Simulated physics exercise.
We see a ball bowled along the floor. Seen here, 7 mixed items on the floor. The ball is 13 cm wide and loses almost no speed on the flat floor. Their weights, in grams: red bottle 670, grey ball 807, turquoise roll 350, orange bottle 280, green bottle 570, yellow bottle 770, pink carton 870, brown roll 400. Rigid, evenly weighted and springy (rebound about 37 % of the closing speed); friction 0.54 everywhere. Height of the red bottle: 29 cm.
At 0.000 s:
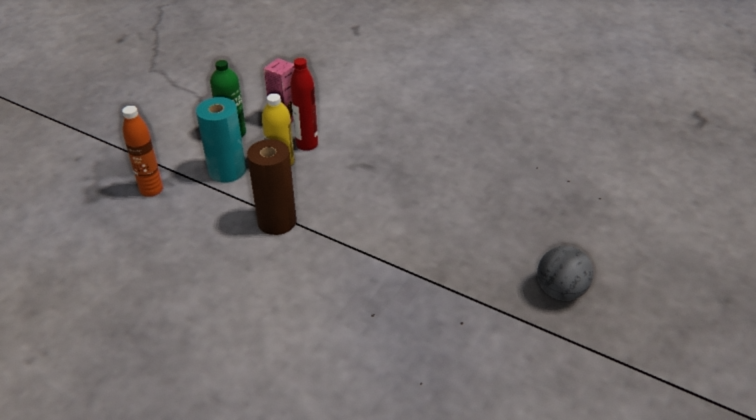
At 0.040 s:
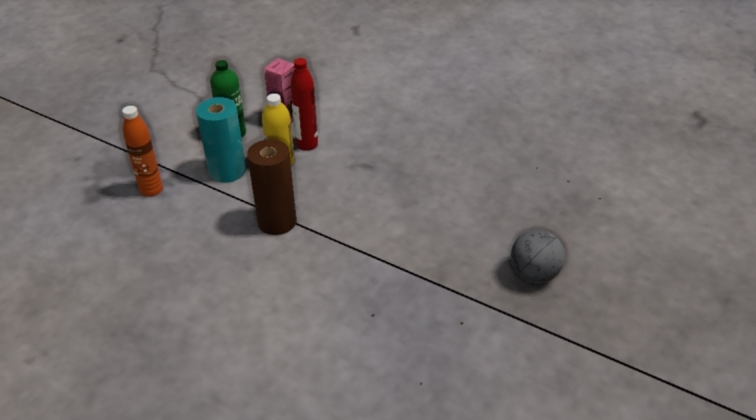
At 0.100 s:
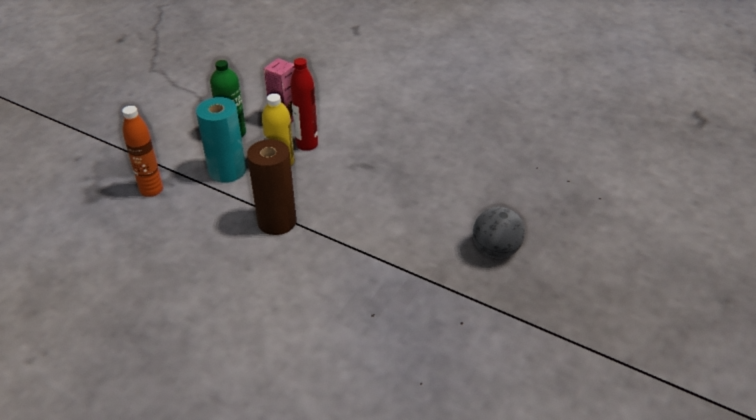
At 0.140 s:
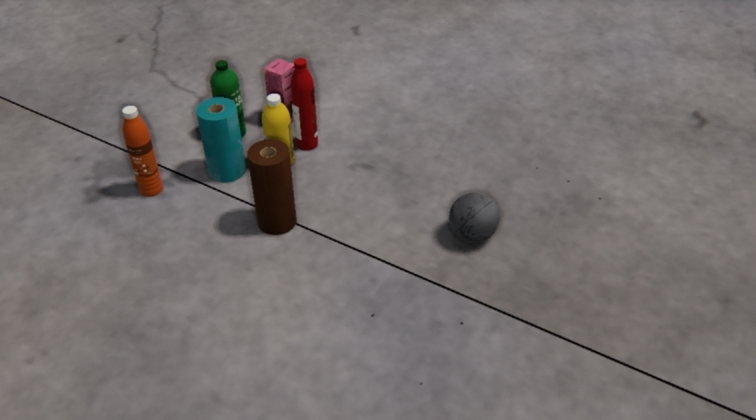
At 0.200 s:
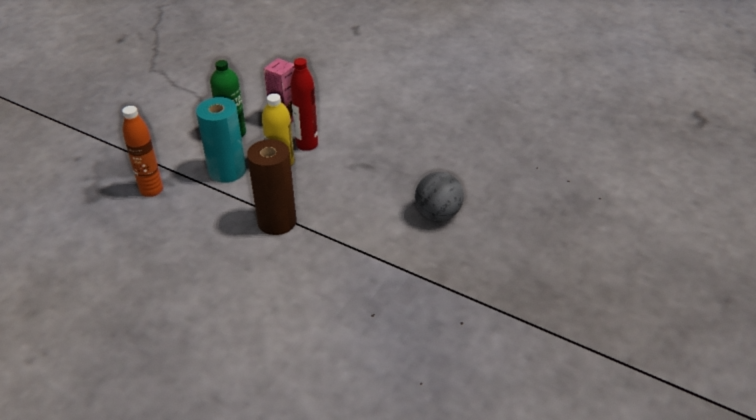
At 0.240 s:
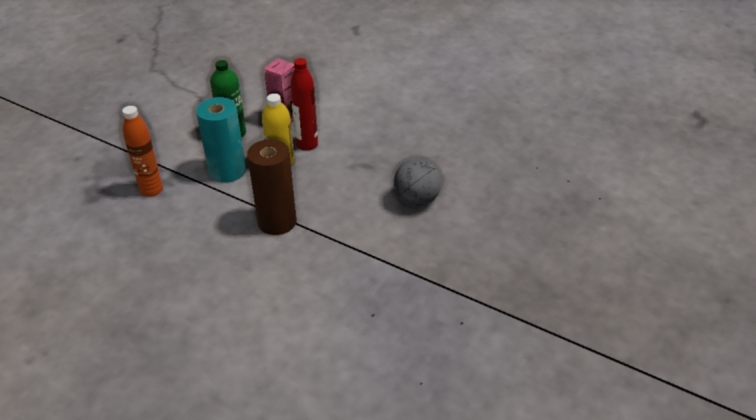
A brown roll stood on the grey floor among a turquoise roll, several colourful bottles and a pink carton, while a grey ball rolled from the right, leftward and away, getting closer to the group.
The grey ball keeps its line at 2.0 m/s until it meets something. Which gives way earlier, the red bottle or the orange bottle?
Of the two named, the first: The red bottle.
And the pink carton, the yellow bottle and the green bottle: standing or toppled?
The pink carton keeps standing; the yellow bottle is still upright; the green bottle stays upright.
After 0.54 s, ball has run 93 cm; grey ball near (321, 109); red bottle 6° off upright near (271, 96).
After 1.04 s, ball has run 125 cm; grey ball near (328, 44); red bottle on its side near (237, 100); green bottle 6° off upright.
After 1.64 s, ball has run 165 cm; red bottle on its side near (239, 102); green bottle 3° off upright.
After 2.34 s, ball has run 214 cm; red bottle on its side near (239, 102).
In the end (2.8 s), toppled on the floor, red bottle; the other 6 under 8 cm from the start. At the end, from the last picture's camera, red bottle near (239, 102), orange bottle near (141, 151). Red bottle went at 0.82 s; orange bottle was never lost.
